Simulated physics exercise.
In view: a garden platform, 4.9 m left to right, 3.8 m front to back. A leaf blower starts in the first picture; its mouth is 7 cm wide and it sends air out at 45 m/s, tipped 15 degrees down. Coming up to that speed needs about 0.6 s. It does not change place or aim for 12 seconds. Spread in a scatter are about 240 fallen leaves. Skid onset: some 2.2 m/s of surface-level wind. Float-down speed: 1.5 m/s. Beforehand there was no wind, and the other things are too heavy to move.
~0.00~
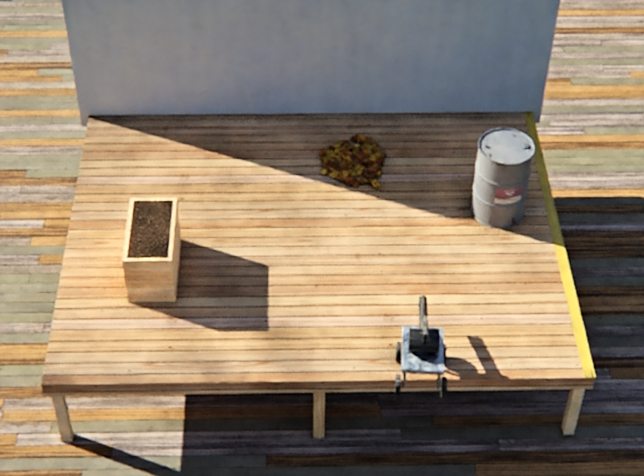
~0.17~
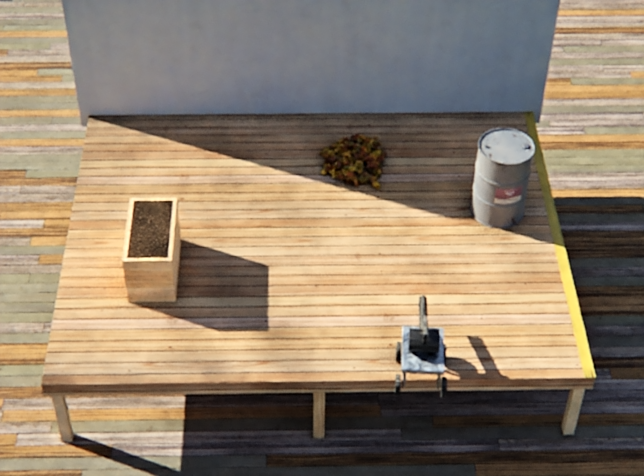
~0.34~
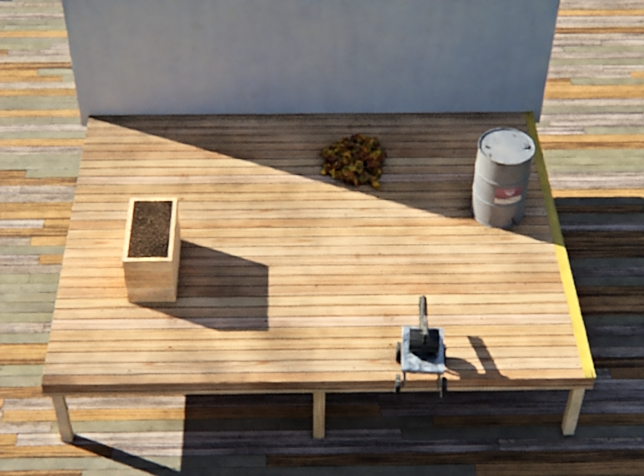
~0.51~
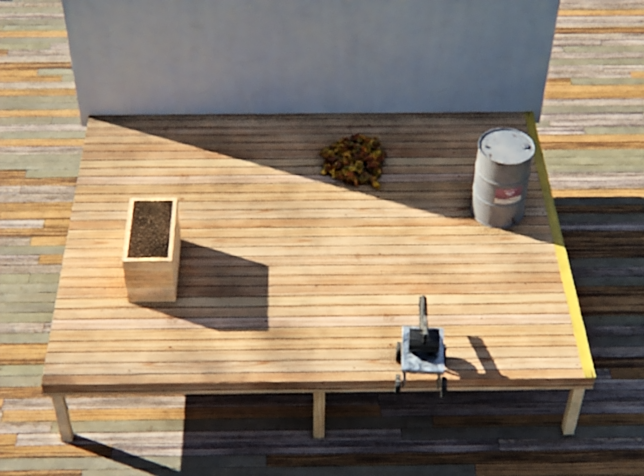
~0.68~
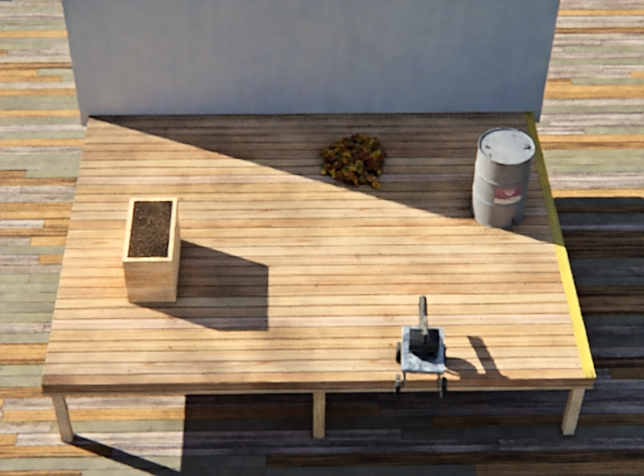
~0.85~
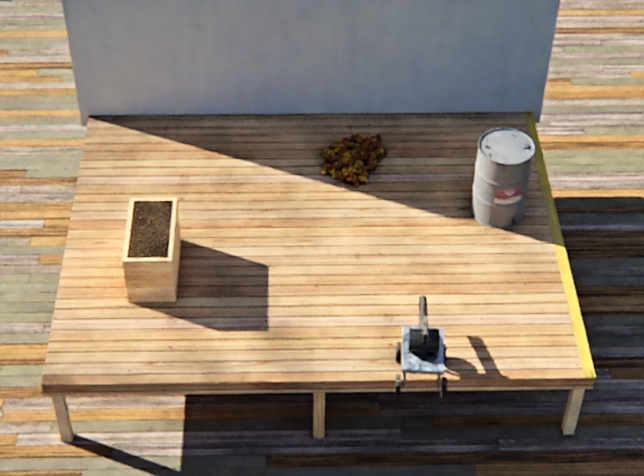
A raised wooden platform with a yellow right edge stands before a plain grey wall, seen from above at its front, with sunlight and long shadows across it. A pale wooden planter of dark soil sits left, a grey barrel right, a small wheeled blower front right, and brown-orange leaves lie near the back. Nearly everything stays still, the leaf pile shifting very slightly late on.
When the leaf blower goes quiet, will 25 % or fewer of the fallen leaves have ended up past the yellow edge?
Yes, 25 % or fewer.
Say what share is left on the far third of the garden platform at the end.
Near 100 per cent at the end.
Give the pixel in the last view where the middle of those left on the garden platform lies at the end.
Centre: Approx. (269, 111) px, last frame.
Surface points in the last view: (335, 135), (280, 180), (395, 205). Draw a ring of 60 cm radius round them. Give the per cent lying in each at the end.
Estimates in listed order: 30 %; 0 %; 0 %.
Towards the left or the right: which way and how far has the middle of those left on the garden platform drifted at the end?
It shifted leftwards by roughly 1.0 m.
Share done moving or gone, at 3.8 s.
About 25 per cent.
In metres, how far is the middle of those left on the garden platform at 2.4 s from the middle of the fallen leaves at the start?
The middle has shifted by around 1.0 m.
After 2.4 s, 0 % are over the yellow edge; the middle of those still in play is near (307, 112); 11 % have settled or left.
After 3.8 s, 0 % are over the yellow edge; the middle of those still in play is near (296, 112); 23 % have settled or left.
After 6.6 s, 0 % are over the yellow edge; the middle of those still in play is near (283, 110); 43 % have settled or left.
After 12.0 s, at the end, 0 % are over the yellow edge; the middle of those still in play is near (269, 111).
